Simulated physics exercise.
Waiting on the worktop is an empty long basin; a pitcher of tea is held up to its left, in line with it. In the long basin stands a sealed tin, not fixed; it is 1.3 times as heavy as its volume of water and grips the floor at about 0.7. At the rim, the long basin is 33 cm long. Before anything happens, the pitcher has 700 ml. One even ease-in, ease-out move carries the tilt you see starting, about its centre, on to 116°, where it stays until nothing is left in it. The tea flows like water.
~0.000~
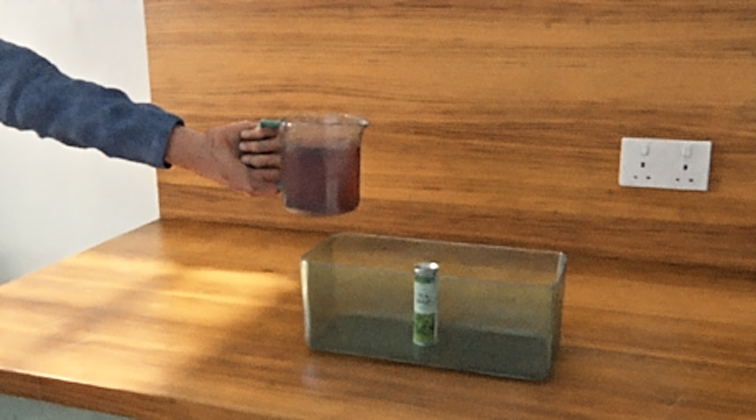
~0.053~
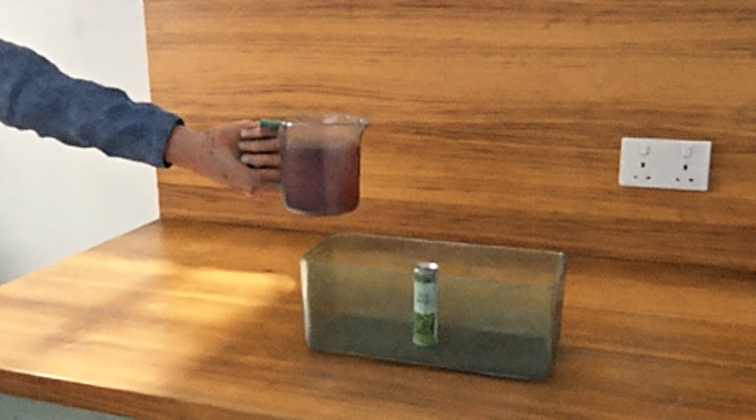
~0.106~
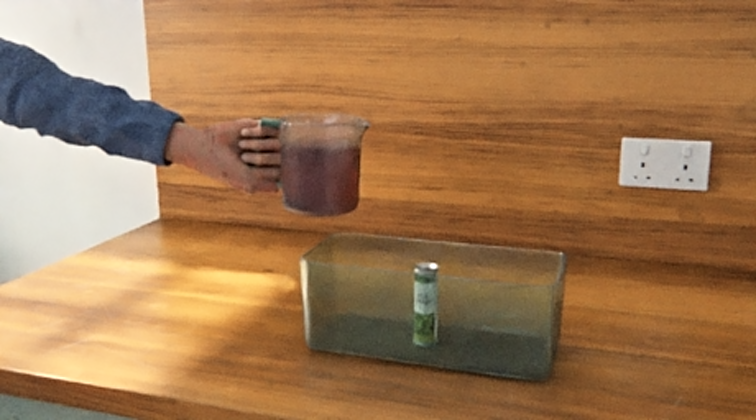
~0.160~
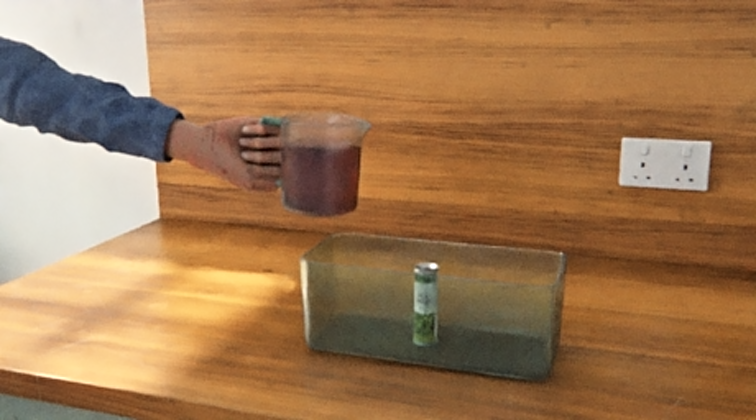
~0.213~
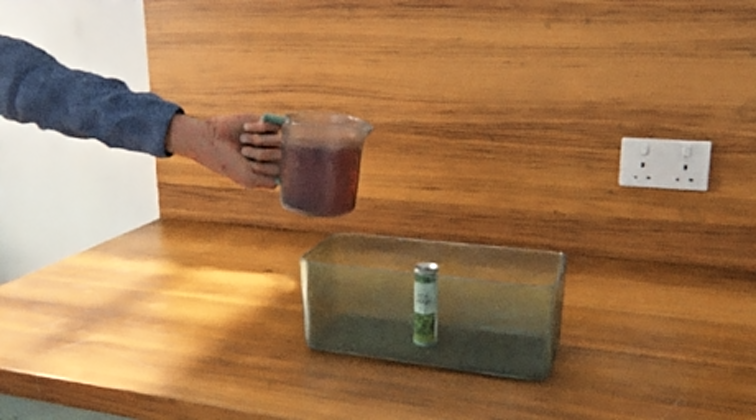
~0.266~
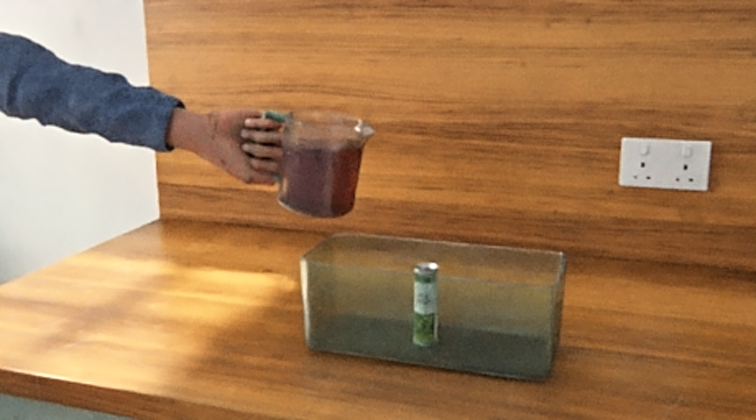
A hand held a clear pitcher of dark reddish tea above and left of a long glass basin with a green tin standing inside, then slowly tilted it slightly to the right.
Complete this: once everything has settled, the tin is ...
Once everything has settled, the tin is lying over.
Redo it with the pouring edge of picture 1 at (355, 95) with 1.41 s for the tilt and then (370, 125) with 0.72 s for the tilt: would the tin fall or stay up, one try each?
Run one: It tumbles. Run two: It tumbles.
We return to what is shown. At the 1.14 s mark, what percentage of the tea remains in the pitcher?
24 per cent or thereabouts.
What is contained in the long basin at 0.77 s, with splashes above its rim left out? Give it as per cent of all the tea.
2 %, roughly.
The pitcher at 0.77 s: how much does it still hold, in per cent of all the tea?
Some 88 per cent.
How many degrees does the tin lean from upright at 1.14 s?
It tilts roughly 5° from upright.
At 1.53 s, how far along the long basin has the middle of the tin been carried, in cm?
Near 7 cm of travel.
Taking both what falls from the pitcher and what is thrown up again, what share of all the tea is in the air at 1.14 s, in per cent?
About 12 percent.
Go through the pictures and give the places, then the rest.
The first frame shows tilt 0°; pouring edge (368, 123); surface from (288, 140) to (358, 144); the long basin's rim runs from (317, 247) to (562, 271); the tin's top is at (426, 270).
The second frame shows tilt 0°; pouring edge (368, 123); surface from (288, 141) to (358, 145).
The third frame shows tilt 2°; pouring edge (369, 125); surface from (288, 141) to (358, 145).
The fourth frame shows tilt 3°; pouring edge (370, 126); surface from (289, 141) to (359, 145).
The fifth frame shows tilt 6°; pouring edge (372, 129); surface from (290, 141) to (359, 145).
The sixth frame shows tilt 9°; pouring edge (374, 132); surface from (290, 141) to (361, 145).
After 0.77 s the tilt is 64° and 87 per cent is still to pour; the tin stands where it began.
After 1.14 s the tilt is 104° and 24 per cent is still to pour; the tin leans 7°.
After 1.53 s the tilt is 116° and 0 per cent is still to pour; the tin lies on its side.
After 1.95 s the tilt is 116° and 0 per cent is still to pour; the tin lies on its side.
In the end the tin lies on its side.
